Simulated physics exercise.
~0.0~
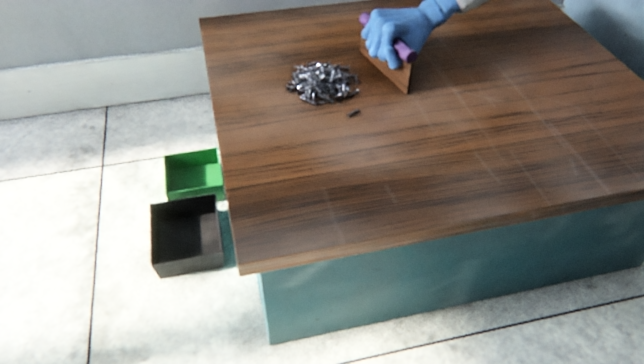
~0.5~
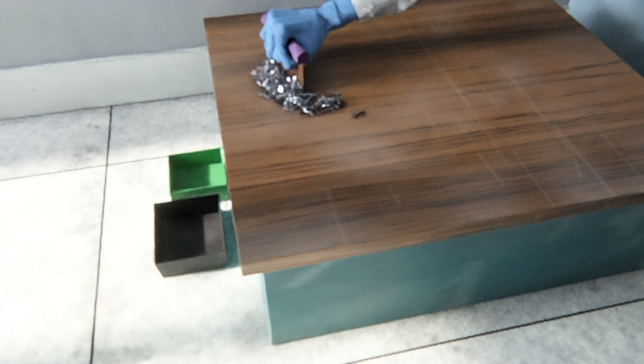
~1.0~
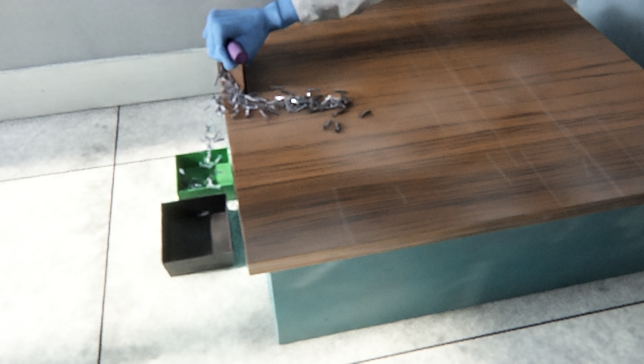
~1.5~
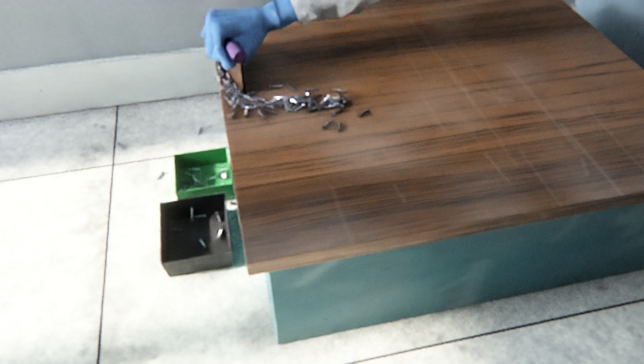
In the video, a blue-gloved hand pushes a purple-handled scraper left through a pile of small metal screws on a wooden tabletop, spreading them toward the edge. Some drop toward the green and black tins below, a few miss, and most remain on top as the scraper stops.
